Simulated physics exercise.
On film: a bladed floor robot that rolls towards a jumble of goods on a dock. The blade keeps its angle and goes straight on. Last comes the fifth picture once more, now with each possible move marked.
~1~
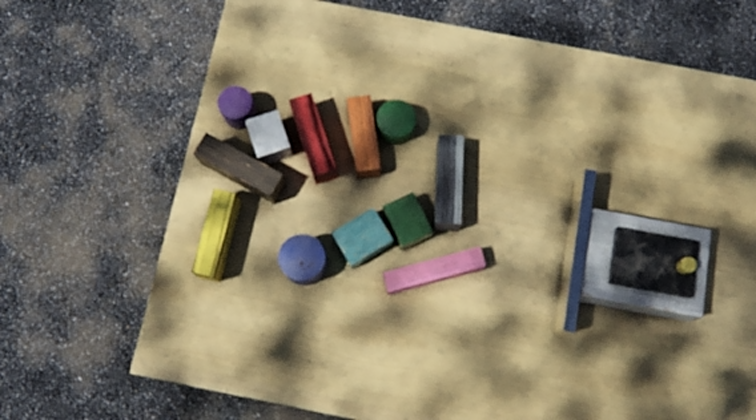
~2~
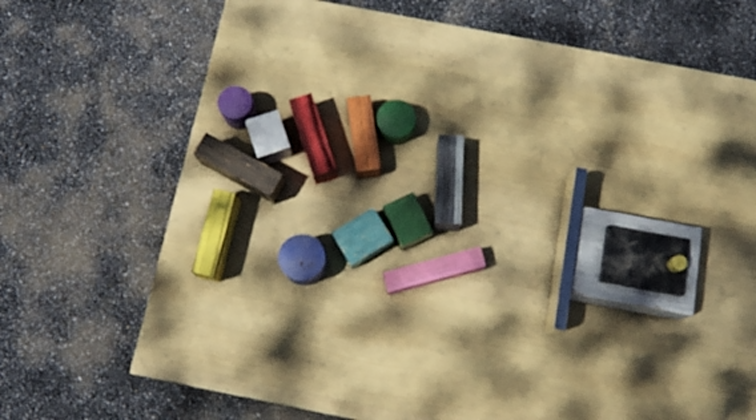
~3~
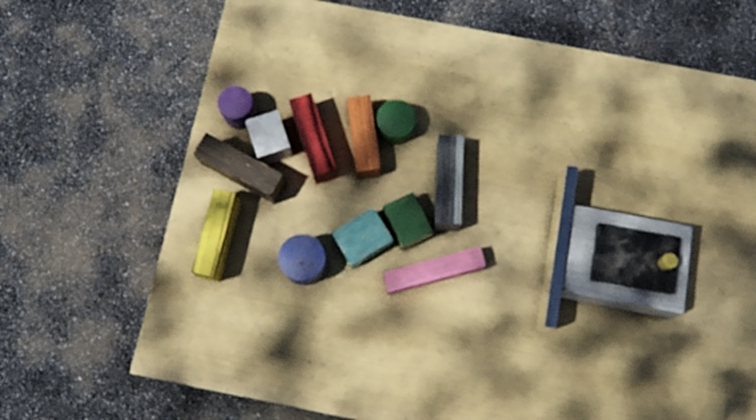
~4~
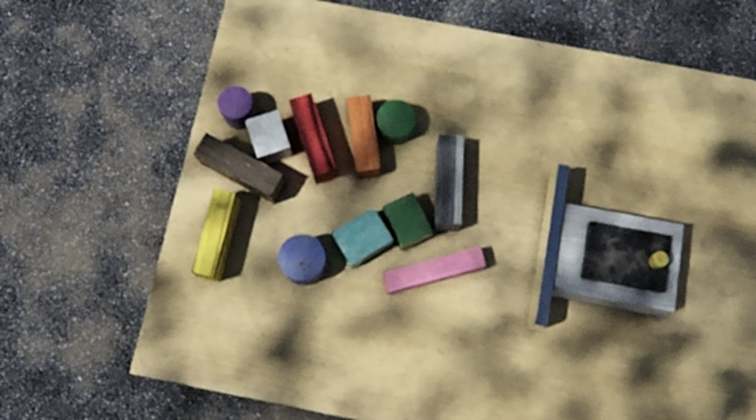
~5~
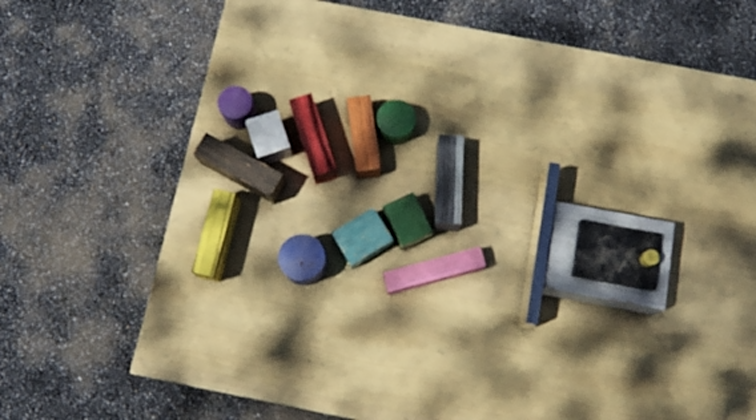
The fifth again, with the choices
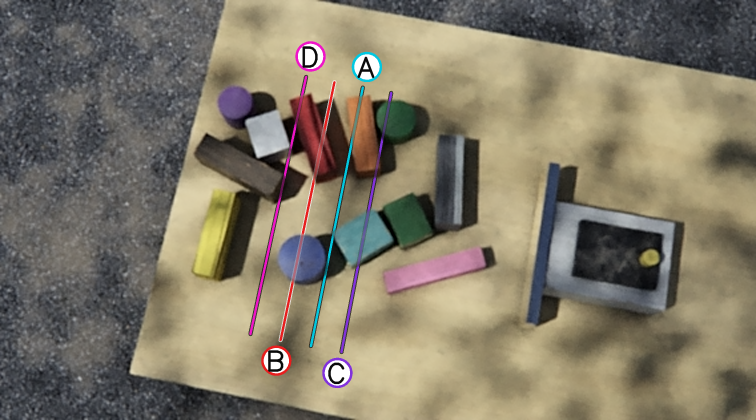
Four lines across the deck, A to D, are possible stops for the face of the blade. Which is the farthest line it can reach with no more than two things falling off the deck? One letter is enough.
Line D.
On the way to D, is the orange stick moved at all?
Yes.
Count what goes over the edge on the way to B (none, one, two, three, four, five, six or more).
By then, none.
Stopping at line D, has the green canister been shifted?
By then, yes.
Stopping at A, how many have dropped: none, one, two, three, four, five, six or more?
By then, none.
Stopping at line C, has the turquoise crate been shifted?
Yes.
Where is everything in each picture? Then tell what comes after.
The first frame shows red stick (314, 139); pink stick (434, 271); yellow stick (217, 236).
The second frame shows robot (639, 259); white crate (269, 138).
The third frame shows robot (629, 257); green crate (407, 222).
The fourth frame shows robot (620, 256); green canister (396, 122).
The fifth frame shows robot (611, 254); grey stick (449, 183); purple canister (237, 108); orange stick (364, 137).
On the marked copy, A at (338, 212); B at (308, 207); C at (367, 218); D at (279, 201).
Following D. Soon after the start, robot (515, 235); pink stick (390, 271); grey stick (436, 179).
Later, robot (418, 217); white crate (260, 138); green canister (337, 91).
In the end, robot (344, 202); black bar (185, 160); purple canister (207, 90); none fallen.
As for the rest, A is within the limit but short; B is within the limit but short; C is within the limit but short.
